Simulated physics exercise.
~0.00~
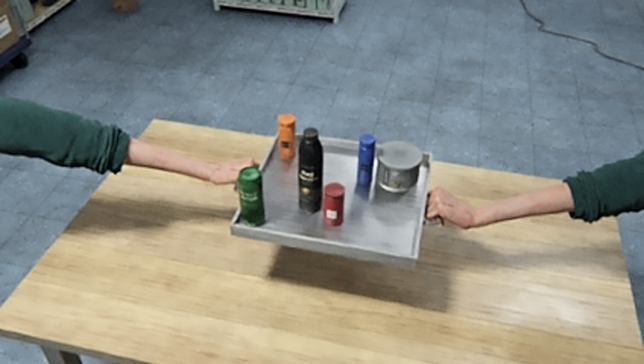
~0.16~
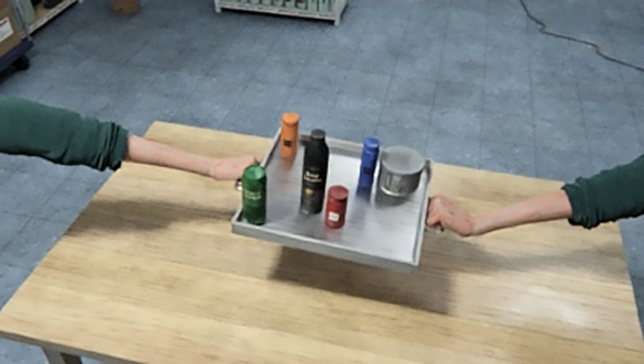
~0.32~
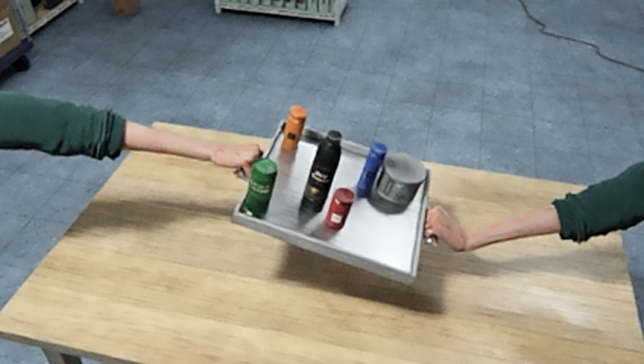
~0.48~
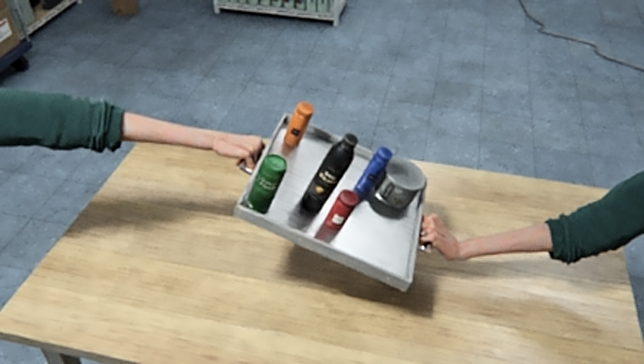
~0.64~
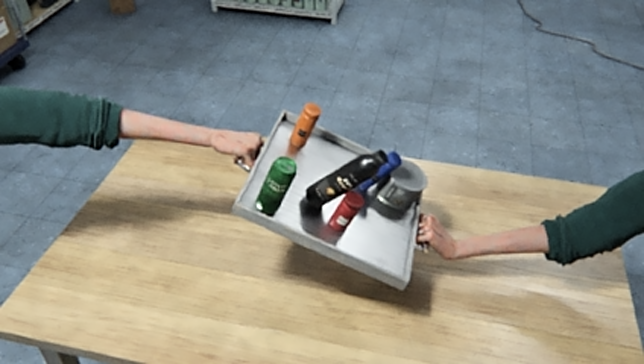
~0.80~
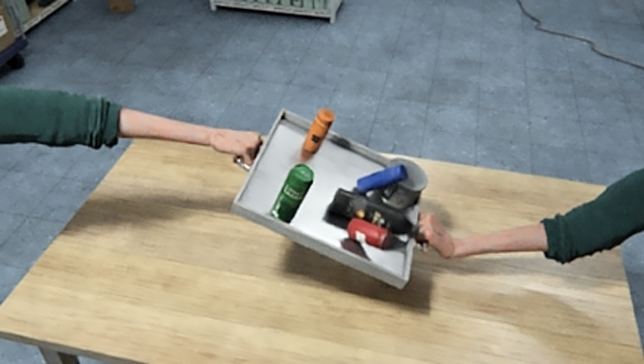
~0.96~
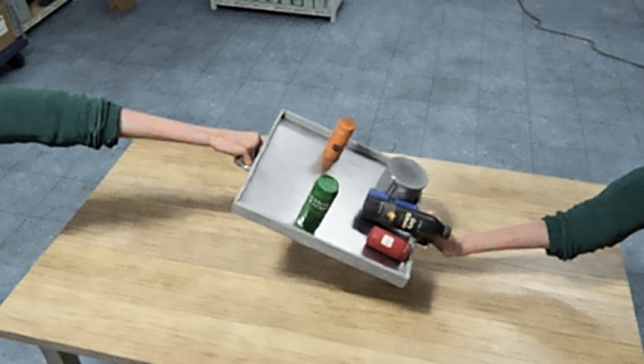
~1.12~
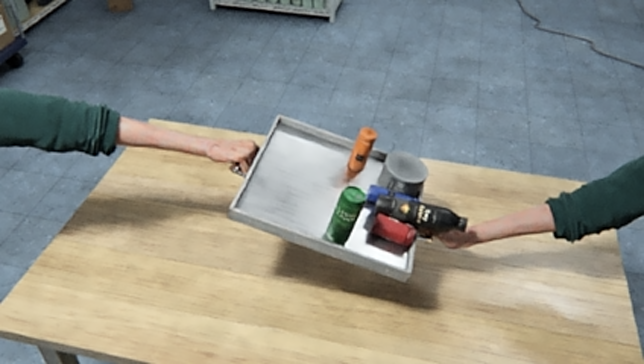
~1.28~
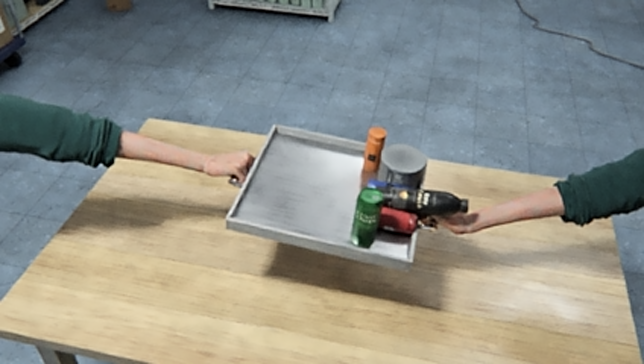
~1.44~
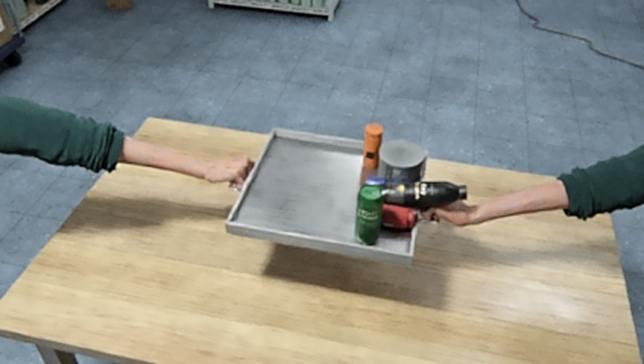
The footage shows two hands tilting a tray of containers down to the right above a wooden table, toppling the black bottle, red shaker and blue shaker as the orange shaker and green can slide right; the tray is levelled with those two upright, crowded near the grey tub.
